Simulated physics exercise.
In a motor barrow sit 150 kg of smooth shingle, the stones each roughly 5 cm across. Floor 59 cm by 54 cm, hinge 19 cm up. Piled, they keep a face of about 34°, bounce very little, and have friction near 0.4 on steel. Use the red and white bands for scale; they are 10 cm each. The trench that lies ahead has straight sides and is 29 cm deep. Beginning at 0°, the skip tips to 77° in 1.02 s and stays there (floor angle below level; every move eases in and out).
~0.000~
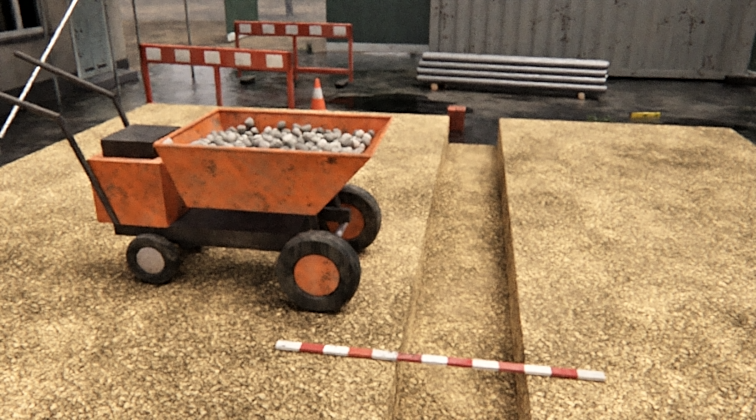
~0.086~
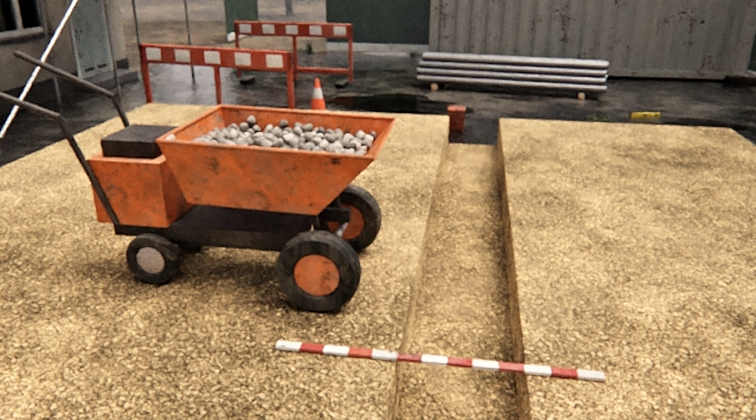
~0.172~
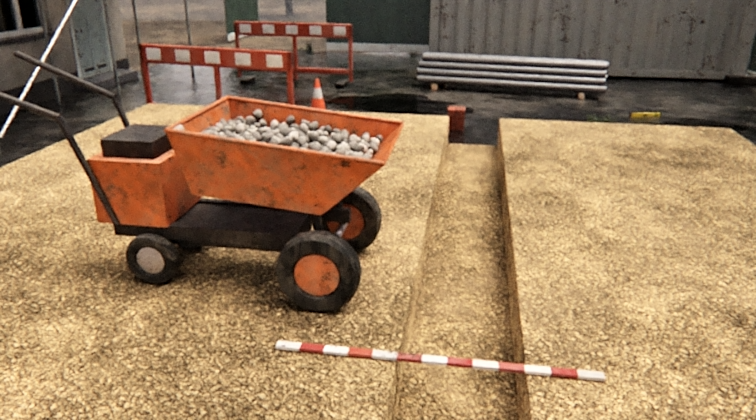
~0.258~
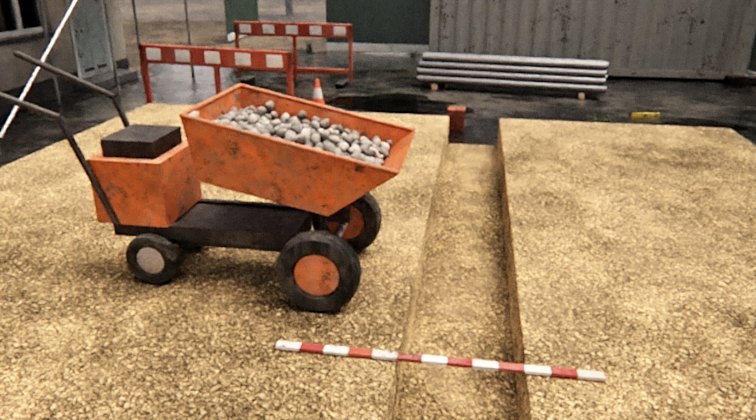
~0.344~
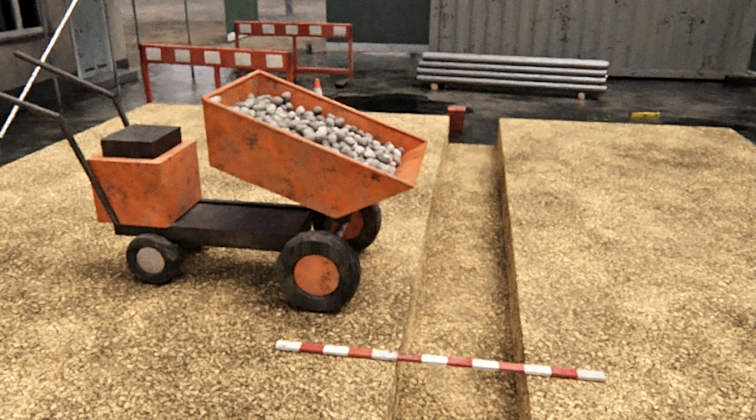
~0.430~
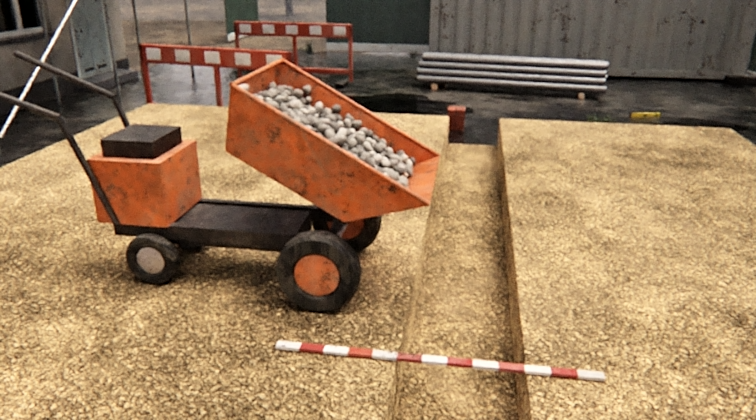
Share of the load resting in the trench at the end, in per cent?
87 per cent.
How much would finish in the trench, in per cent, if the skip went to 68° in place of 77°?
Then about 75 per cent.
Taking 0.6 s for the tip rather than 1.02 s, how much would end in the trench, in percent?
It would come to roughly 70 per cent.
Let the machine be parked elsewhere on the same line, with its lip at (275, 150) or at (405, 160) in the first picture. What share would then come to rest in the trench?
I'd expect close to 75 per cent at the first and 45 per cent at the second.
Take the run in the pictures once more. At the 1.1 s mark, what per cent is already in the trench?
Around 55 per cent of it, at that instant.
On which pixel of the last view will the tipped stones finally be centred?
Their middle is at about (482, 329).
After 0.8 s the floor is at 65°; 100 % in the skip; the foremost stones are at (467, 261).
After 1.1 s the floor is at 77°; 35 % in the skip, 57 % in the trench, 8 % past the trench; the foremost stones are at (573, 307).
After 1.5 s the floor is at 77°; 4 % in the skip, 83 % in the trench, 13 % past the trench; the foremost stones are at (679, 308).
After 3.4 s the floor is at 77°; 0 % in the skip, 87 % in the trench, 13 % past the trench; the foremost stones are at (743, 301).
